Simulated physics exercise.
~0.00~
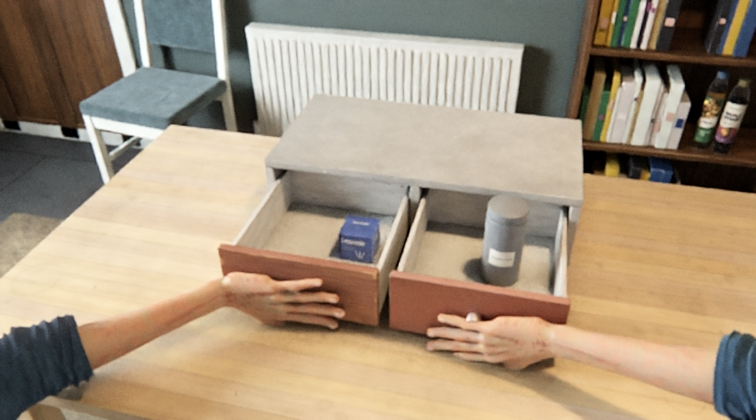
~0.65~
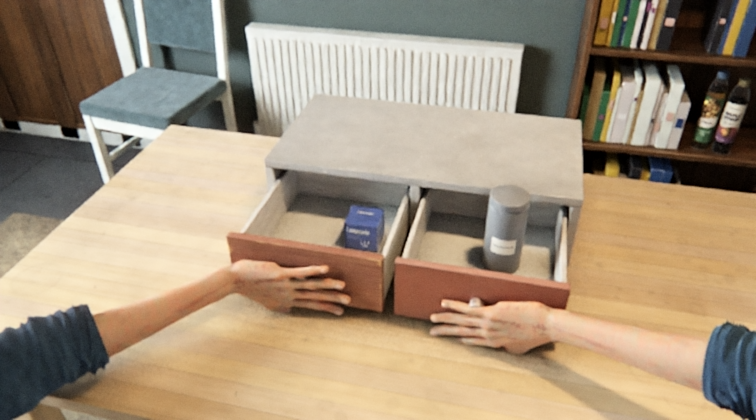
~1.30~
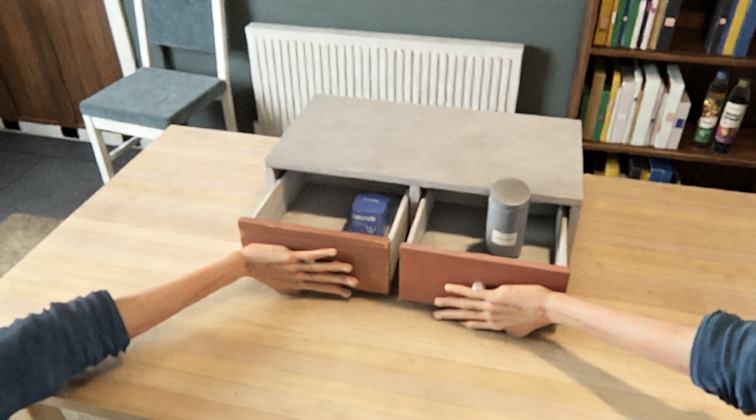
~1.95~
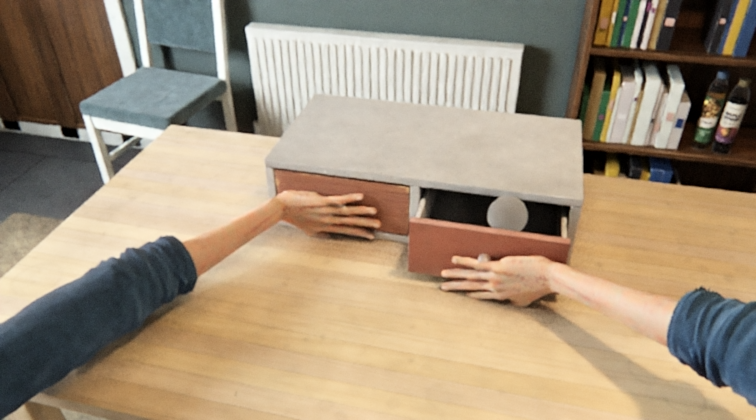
A low grey cabinet with two open, reddish-brown-fronted drawers sits on a pale wooden table, seen from above and in front, with a white radiator, a blue-seated chair and bookshelves behind. The left drawer holds a small blue carton, and the right one a dark grey jar standing upright. Two hands, in dark blue sleeves, press on the fronts and push both drawers inward. The left drawer slides further in as the jar nears the cabinet's top edge and leans. Finally the left drawer is shut, hiding the carton, while the right stays partly open with the tilted jar at its opening.
